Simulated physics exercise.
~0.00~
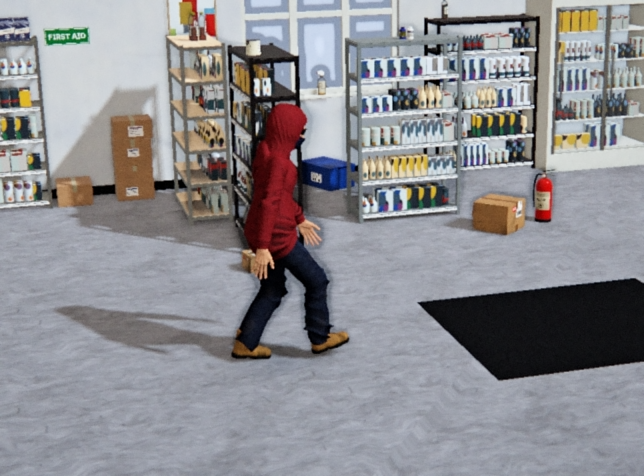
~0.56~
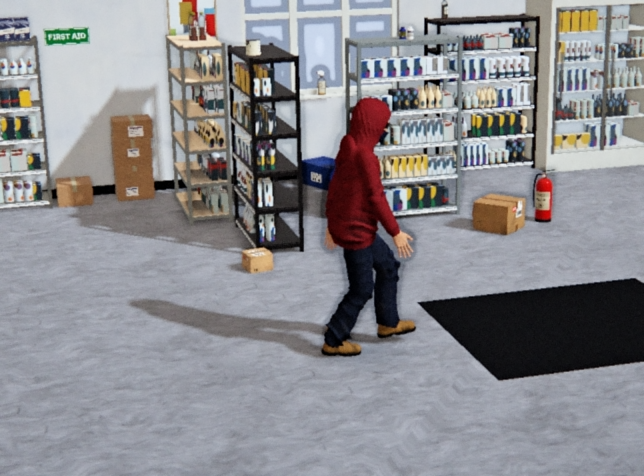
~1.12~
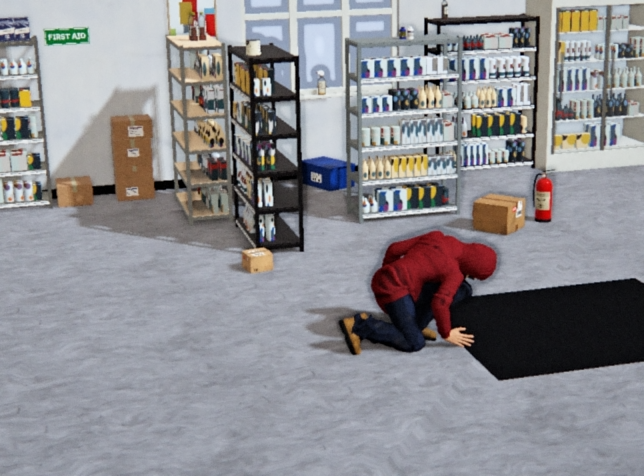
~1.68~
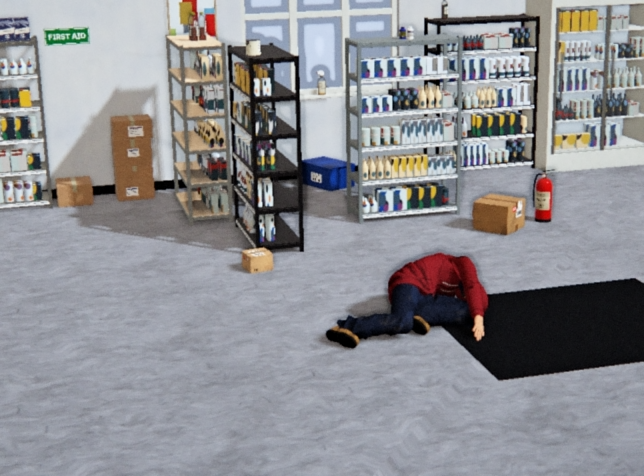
A person in a red hooded jacket walked right across a storeroom floor toward a black mat, then dropped onto hands and knees at its near edge and slumped over, ending curled on the floor with head and chest past the edge and hips short of it.
